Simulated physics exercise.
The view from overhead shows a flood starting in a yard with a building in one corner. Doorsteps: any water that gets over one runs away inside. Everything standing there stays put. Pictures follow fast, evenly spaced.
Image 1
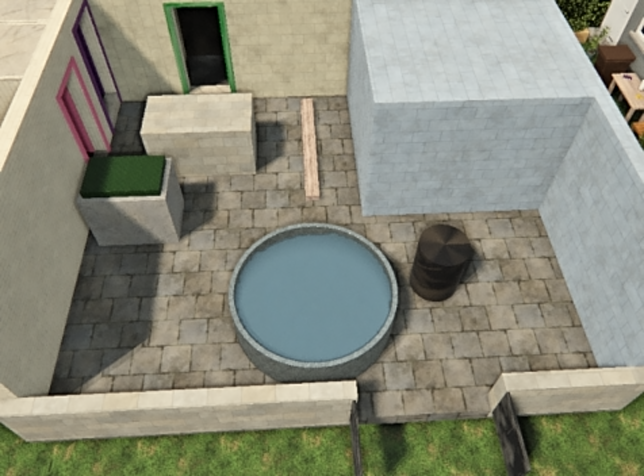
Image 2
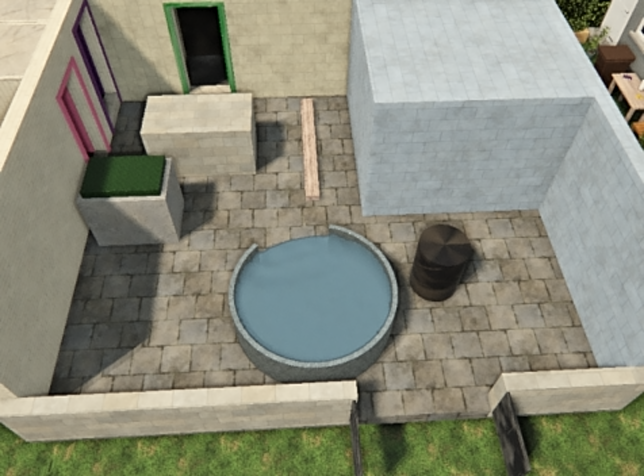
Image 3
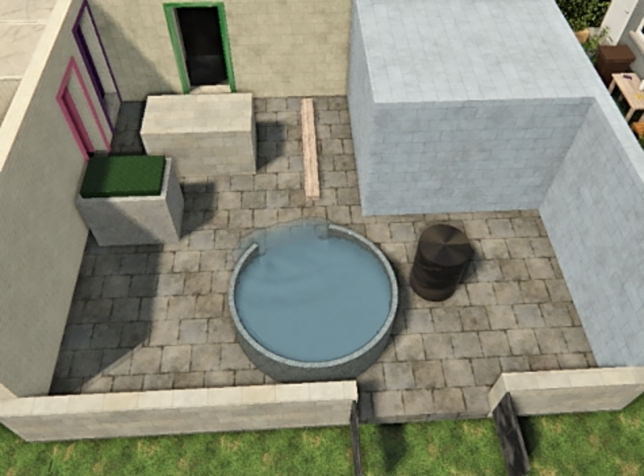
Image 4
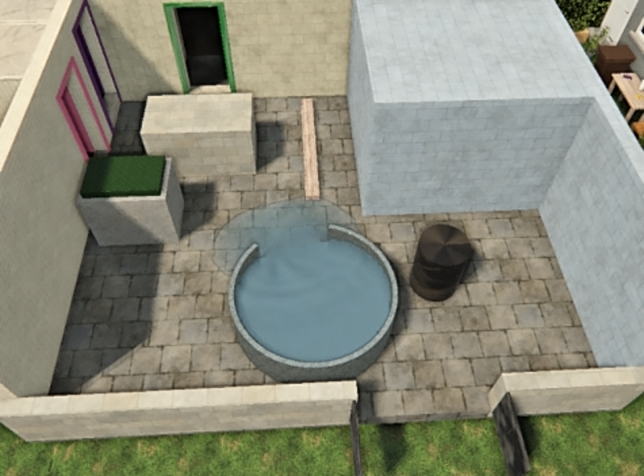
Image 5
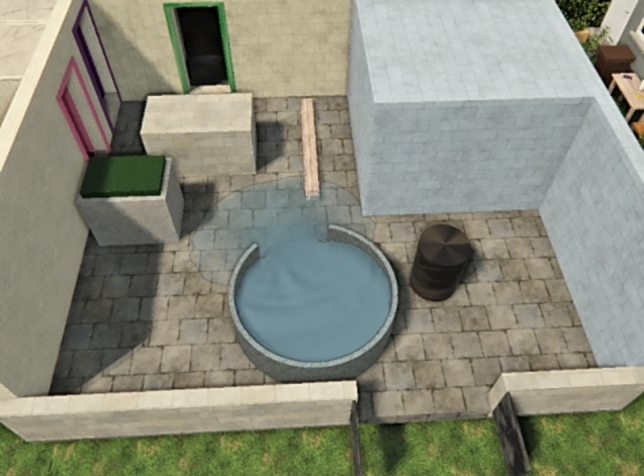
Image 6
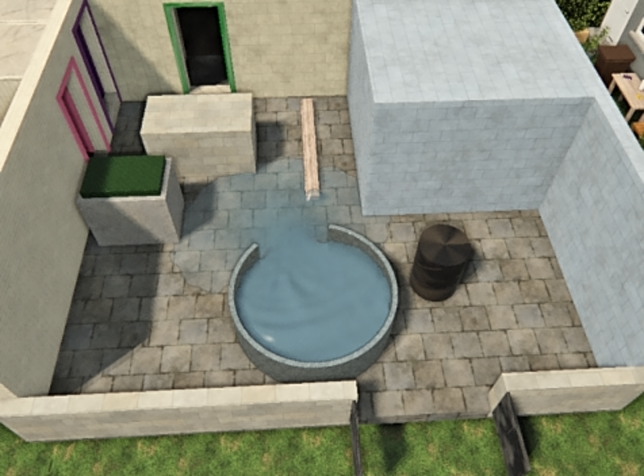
Water pours through a gap in the round tank's far side and spreads across the paving.
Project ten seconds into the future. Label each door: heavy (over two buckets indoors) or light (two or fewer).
Green door - light; pink door - heavy; purple door - light.
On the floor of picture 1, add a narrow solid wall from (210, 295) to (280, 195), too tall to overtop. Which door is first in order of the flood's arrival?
Answer - the one in green.
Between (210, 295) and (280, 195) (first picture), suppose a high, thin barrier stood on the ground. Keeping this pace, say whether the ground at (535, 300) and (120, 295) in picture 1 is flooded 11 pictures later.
First point spared, second point spared.
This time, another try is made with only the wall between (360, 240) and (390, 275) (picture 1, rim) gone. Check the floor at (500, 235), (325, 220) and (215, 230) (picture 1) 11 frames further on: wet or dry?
So that's waterlogged for the first, waterlogged for the second and left bare for the third.
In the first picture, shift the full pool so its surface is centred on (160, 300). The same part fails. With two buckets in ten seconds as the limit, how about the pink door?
Pink: Under the limit.
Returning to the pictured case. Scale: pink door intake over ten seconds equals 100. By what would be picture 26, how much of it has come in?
Around 30 %.
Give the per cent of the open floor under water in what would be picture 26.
50 %.
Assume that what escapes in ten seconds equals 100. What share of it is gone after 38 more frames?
Log: Around 45 %, estimated.
A moment on, water covers 25 % of the floor; the green door not reached, the pink door not reached, the purple door not reached.
Next, water covers 35 % of the floor; the green door wet at the sill, nothing in, the pink door under two buckets in, the purple door not reached.
Then, water covers 50 % of the floor; the green door wet at the sill, nothing in, the pink door over two buckets in, the purple door wet at the sill, nothing in.
Later, water covers 65 % of the floor; the green door wet at the sill, nothing in, the pink door far over two buckets in, the purple door wet at the sill, nothing in.
In the end, water covers 80 % of the floor; the green door wet at the sill, nothing in, the pink door far over two buckets in, the purple door wet at the sill, nothing in.
